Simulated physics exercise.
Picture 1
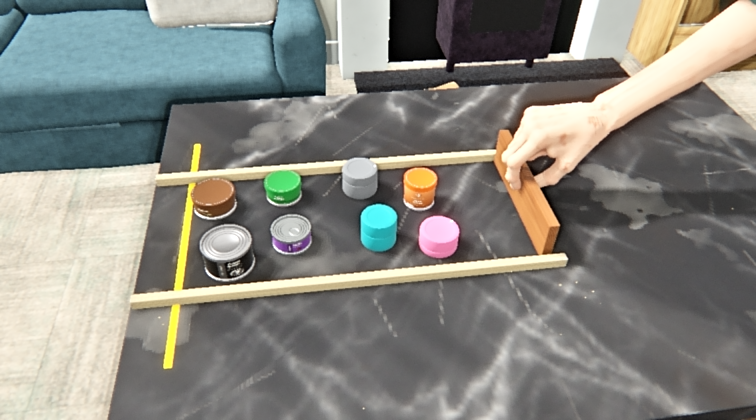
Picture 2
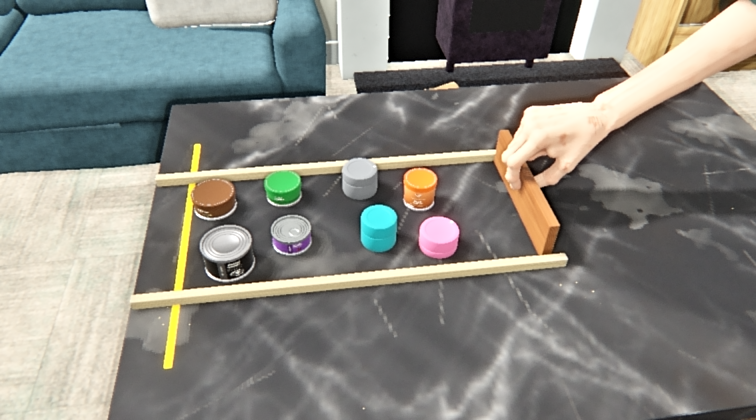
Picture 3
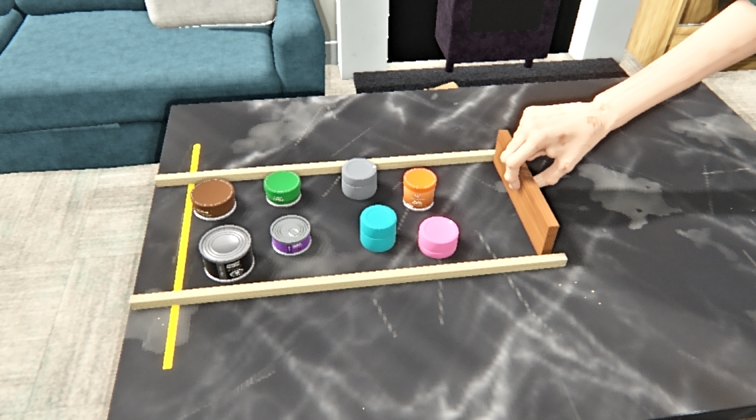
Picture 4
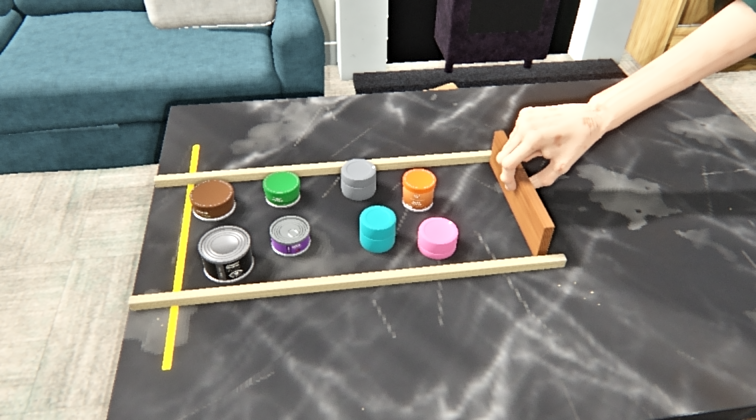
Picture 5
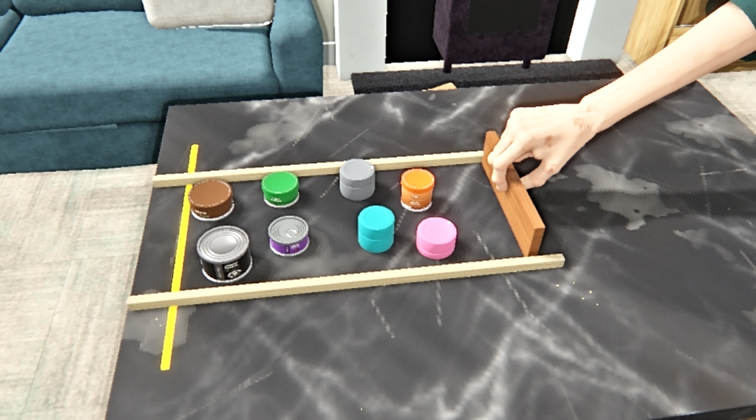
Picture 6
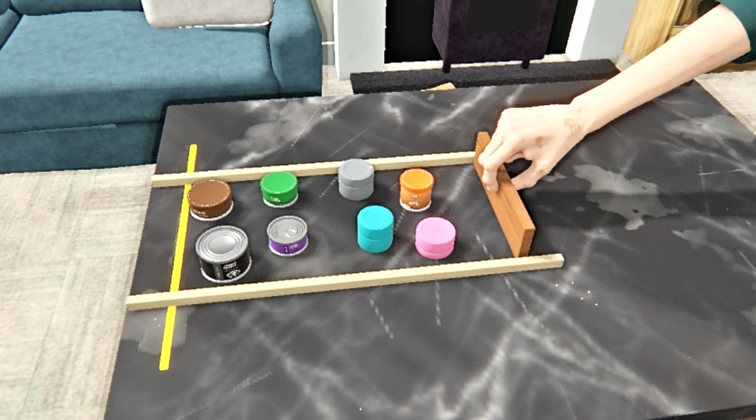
A wooden board, held upright by a hand, slid a short way left between two pale rails on a dark marbled table, while the colourful tins and pots near a yellow tape line stayed put.
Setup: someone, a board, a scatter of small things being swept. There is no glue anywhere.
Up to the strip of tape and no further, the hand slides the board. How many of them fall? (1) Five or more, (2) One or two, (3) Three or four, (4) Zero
3.
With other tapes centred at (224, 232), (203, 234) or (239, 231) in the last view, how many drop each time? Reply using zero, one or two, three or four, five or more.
Lab note - fallen per tape, in order: Either one or two / just one or two / none.
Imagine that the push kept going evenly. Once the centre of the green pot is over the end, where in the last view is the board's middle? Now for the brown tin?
Its middle is about (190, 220) and about (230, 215).
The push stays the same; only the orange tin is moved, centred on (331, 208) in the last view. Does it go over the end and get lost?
In that spot, it sits tight.
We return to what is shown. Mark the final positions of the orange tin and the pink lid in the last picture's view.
In the last picture they sit at about (164, 210) and about (154, 268).
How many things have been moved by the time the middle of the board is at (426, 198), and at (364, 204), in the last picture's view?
Counting first: 2, next 4.
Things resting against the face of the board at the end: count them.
Contact count: 4.
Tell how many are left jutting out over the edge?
The tally is 0.
Soon after, none off yet; brown tin at rest near (210, 200); black tin at rest near (224, 254); green pot at rest near (280, 190).
After that, none off yet; brown tin at rest near (210, 200); black tin at rest near (224, 254); green pot displaced a little near (268, 191).
And then, none off yet; brown tin displaced about its own width near (150, 213); black tin displaced about its own width near (171, 269); green pot displaced well along near (188, 198).
In the end, the number that fall off is three or four; gone, purple pot, green pot, black tin and brown tin.
